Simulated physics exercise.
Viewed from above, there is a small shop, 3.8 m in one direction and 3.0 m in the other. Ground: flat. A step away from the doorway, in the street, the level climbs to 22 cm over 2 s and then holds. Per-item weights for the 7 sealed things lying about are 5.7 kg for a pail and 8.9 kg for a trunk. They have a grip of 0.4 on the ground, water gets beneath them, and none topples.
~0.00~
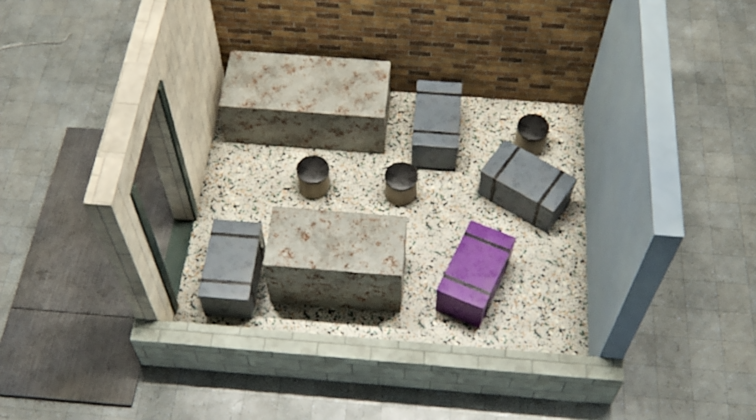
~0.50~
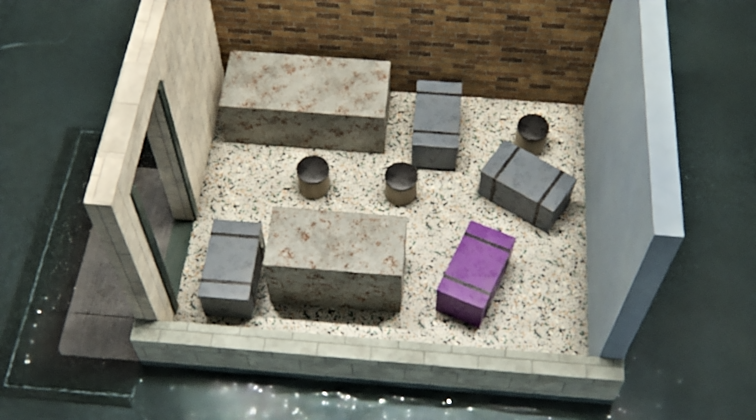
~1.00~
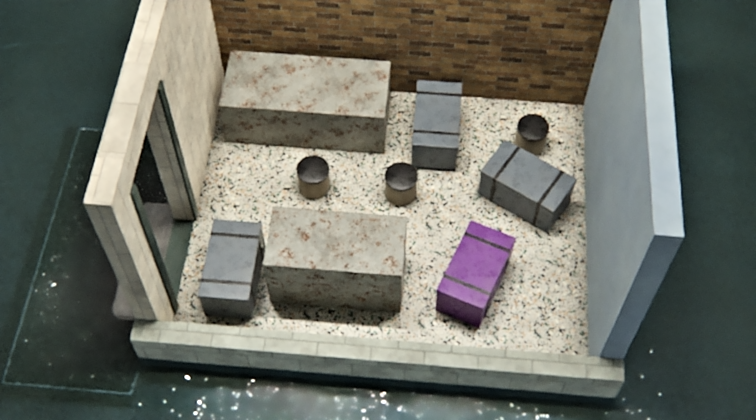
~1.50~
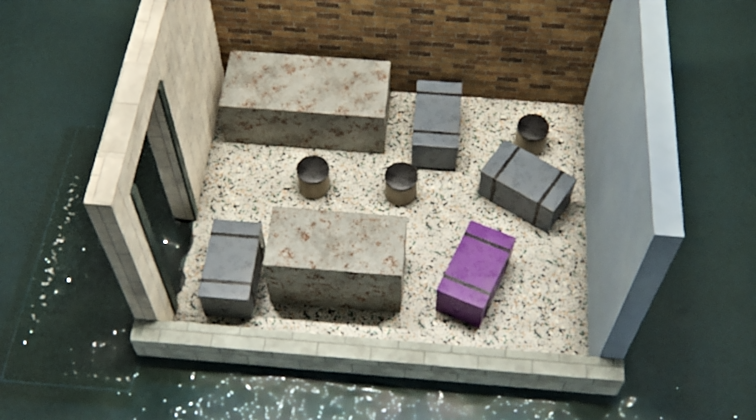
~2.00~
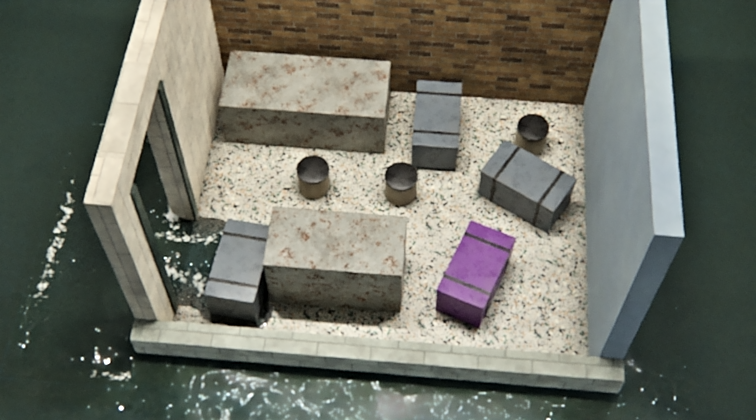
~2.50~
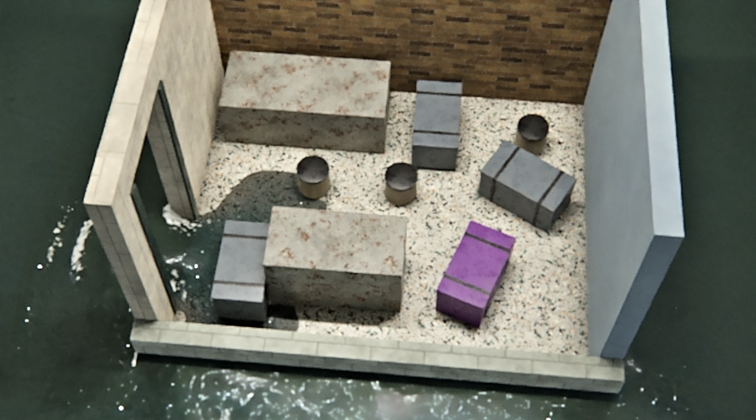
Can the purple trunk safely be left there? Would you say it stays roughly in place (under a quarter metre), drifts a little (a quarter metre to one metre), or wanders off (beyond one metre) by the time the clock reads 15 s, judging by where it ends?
I would say it drifts a little.
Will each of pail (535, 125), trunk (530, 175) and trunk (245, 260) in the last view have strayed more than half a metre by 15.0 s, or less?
Taking them in order: Greater; greater; smaller.
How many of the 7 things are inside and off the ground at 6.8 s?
Of them, 7.
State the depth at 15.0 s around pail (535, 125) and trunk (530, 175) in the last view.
Roughly 17 and 15 cm.
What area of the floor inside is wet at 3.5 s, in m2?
That flooded area is roughly 4.5 m2.
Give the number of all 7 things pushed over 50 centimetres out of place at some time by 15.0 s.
Total: 6.
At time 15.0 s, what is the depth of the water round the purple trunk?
Roughly 17 cm deep.
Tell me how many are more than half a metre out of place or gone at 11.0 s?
Count: 4.
After 3.5 s the purple trunk is near (477, 263), 0.0 m from its start, aground; 1 afloat.
After 6.8 s the purple trunk is near (545, 264), 0.6 m from its start, afloat; 7 afloat.
After 11.0 s the purple trunk is near (454, 248), 0.2 m from its start, afloat; 7 afloat.
After 15.0 s the purple trunk is near (444, 219), 0.5 m from its start, afloat; 7 afloat.
